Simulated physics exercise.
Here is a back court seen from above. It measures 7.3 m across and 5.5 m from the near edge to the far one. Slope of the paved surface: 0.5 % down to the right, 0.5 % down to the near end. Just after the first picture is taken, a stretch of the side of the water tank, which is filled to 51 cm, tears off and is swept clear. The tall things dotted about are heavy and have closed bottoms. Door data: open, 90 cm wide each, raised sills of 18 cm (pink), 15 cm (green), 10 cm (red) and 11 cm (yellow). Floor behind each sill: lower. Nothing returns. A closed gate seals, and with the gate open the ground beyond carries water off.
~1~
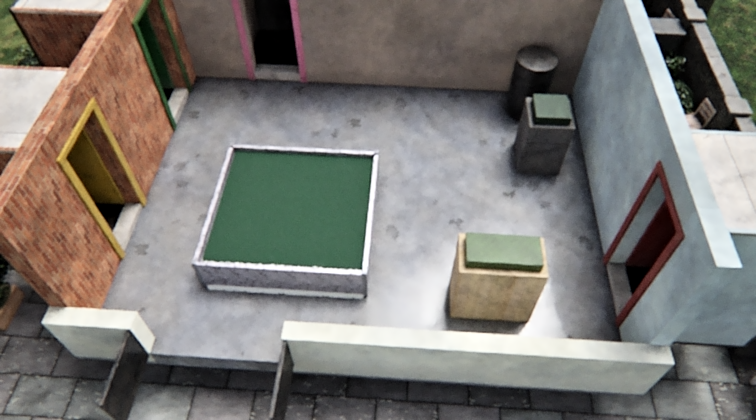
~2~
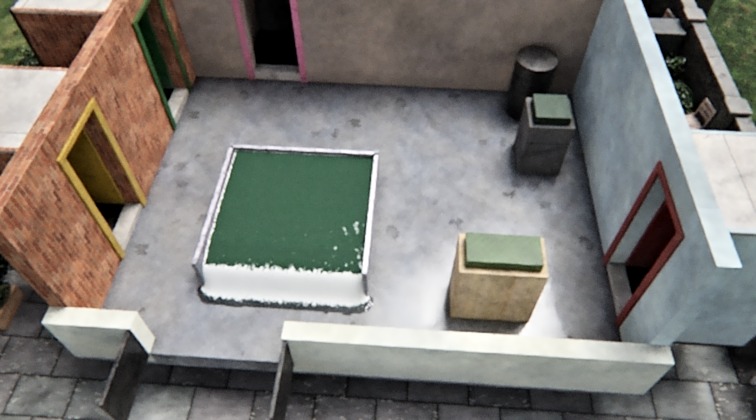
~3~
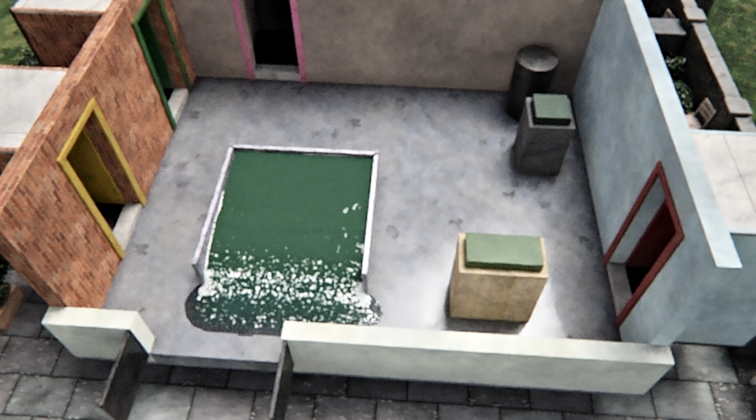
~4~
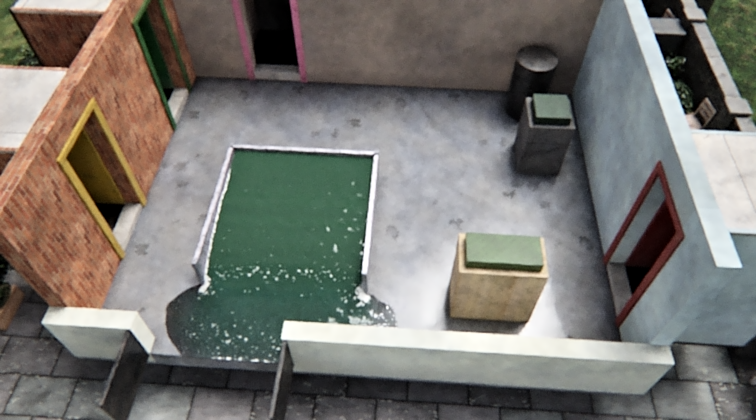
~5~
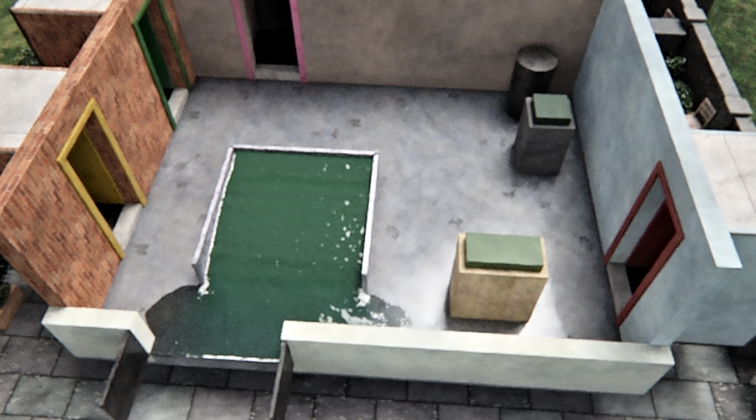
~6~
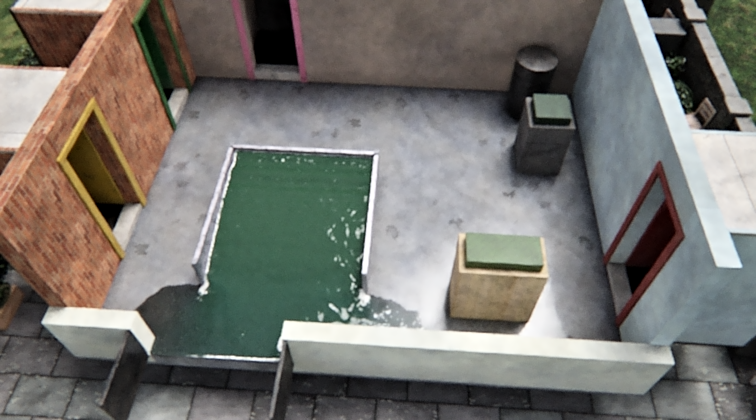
A walled courtyard held a square tank of green water until its near side gave way, and the water gushed out in white froth, spreading across the grey floor to the open gateway and front wall.
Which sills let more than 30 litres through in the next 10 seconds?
My prediction: At the pink door the amount will stay short of the limit; at the green door the amount will stay short of the limit; at the red door the amount will stay short of the limit; at the yellow door the amount will stay short of the limit.
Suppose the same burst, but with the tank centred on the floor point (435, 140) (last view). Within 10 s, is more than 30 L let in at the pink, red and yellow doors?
Checking each door against the limit: Pink does not exceed it, red tops it, yellow does not exceed it.
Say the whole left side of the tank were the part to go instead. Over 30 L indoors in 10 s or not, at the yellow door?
Compared with the limit, yellow is more.
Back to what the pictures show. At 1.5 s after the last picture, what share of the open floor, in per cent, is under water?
I'd say around 20 %.
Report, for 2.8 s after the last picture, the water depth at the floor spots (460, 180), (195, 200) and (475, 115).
Depths: About 2, 0 and 0 centimetres.
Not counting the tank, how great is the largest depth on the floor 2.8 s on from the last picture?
It tops out at some 28 cm.
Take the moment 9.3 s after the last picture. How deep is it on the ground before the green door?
About 0.5 cm.
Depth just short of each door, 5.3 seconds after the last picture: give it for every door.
In centimetres - pink: 0, green: 0, red: 7, yellow: 2.
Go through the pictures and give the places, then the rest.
Still water, 51 cm deep, in the water tank at (293, 207), in the first picture.
Water pours out at (283, 281) and has run 1.2 m, to (365, 303); typically 10 cm deep outside, 51 cm at the water tank's back, in the second picture.
The front is at (372, 319), 1.4 m from the gap at (284, 283); 1.5 m2 of floor is under water; 51 cm left at the back of the water tank, in the third picture.
Water pours out at (284, 283) and has run 1.6 m, to (389, 328); typically 9 cm deep outside, 51 cm at the water tank's back, in the fourth picture.
The front is at a hidden place, 1.9 m from the gap at (284, 283); 3.0 m2 of floor is under water; 51 cm left at the back of the water tank, in the fifth picture.
Water pours out at (284, 284) and has run 2.3 m, to a hidden place; typically 13 cm deep outside, 46 cm at the water tank's back, in the sixth picture.
Then, 0.7 s after the last picture water covers 15 % of the floor and is deepest (38 cm) near (314, 335); pink door not reached, green door not reached, red door not reached, yellow door not reached.
Then, 1.5 s after the last picture water covers 20 % of the floor and is deepest (32 cm) near (312, 347); pink door not reached, green door not reached, red door not reached, yellow door not reached.
Then, 2.8 s after the last picture water covers 35 % of the floor and is deepest (28 cm) near (621, 368); pink door not reached, green door not reached, red door 12 cm at the sill, 2 L in, yellow door 1 cm at the sill, 0 L in.
Then, 5.3 s after the last picture water covers 60 % of the floor and is deepest (12 cm) near (594, 366); pink door not reached, green door not reached, red door 7 cm at the sill, 6 L in, yellow door 2 cm at the sill, 0 L in.
Then, 9.3 s after the last picture water covers 80 % of the floor and is deepest (6 cm) near (325, 348); pink door 1 cm at the sill, 0 L in, green door not reached, red door 4 cm at the sill, 6 L in, yellow door 1 cm at the sill, 0 L in.
